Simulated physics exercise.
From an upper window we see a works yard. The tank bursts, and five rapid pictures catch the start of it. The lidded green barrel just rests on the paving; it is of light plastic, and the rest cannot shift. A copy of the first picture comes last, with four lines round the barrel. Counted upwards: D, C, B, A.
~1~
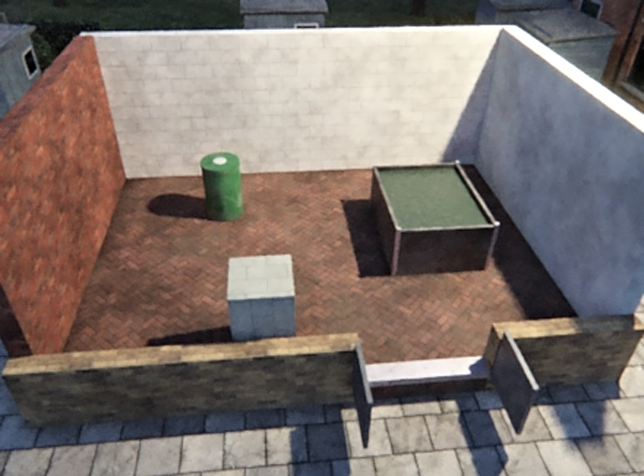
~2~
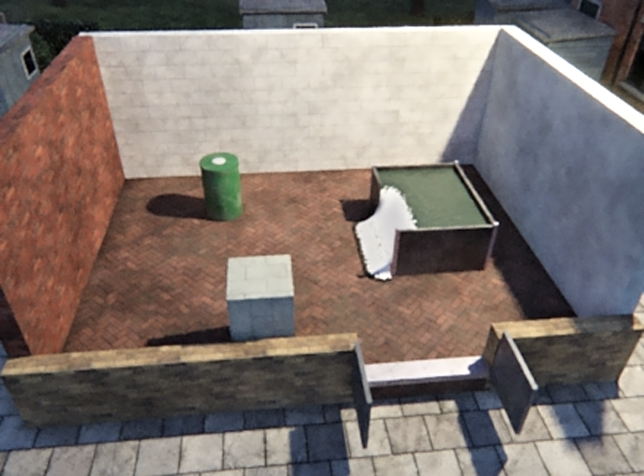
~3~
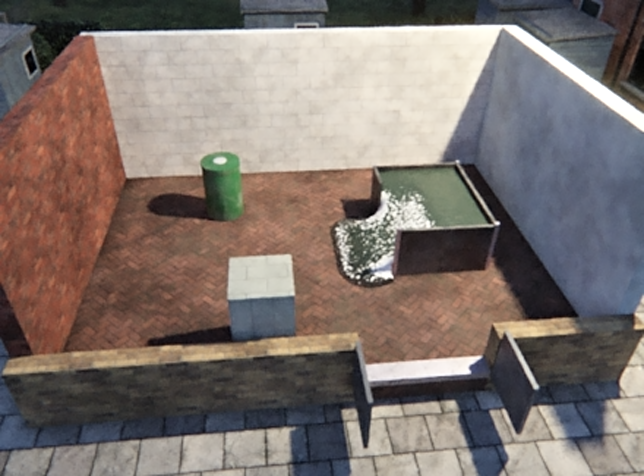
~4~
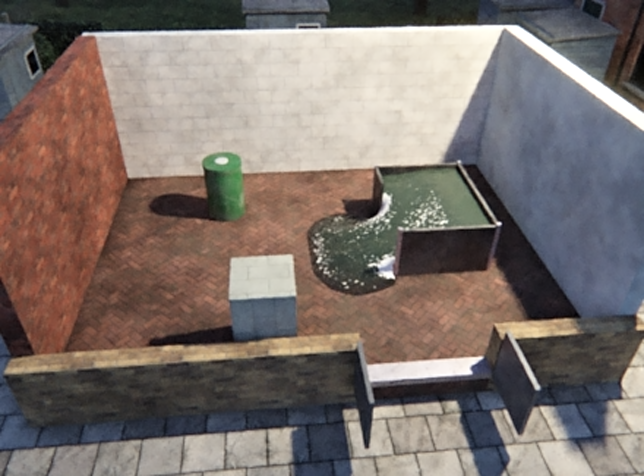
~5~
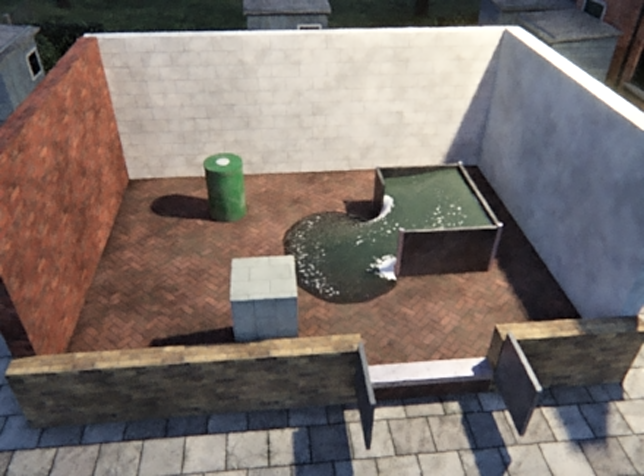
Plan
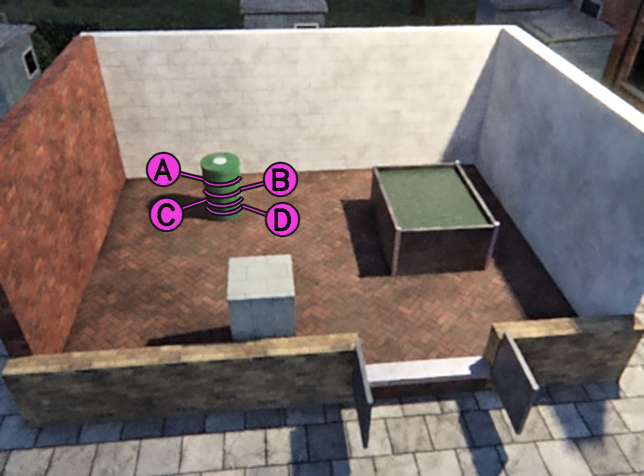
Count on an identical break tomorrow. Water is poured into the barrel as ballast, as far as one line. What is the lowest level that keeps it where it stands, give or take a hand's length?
Go for D.
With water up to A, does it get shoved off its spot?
No.
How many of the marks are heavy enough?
All of them.
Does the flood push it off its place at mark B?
No, not at all.
On the marked copy, A at (221, 185); B at (222, 196); C at (223, 206); D at (224, 213); from the bottom up D, C, B, A.
With A, it does not move.
With B, it does not move.
With C, it does not move.
With D, it does not move.
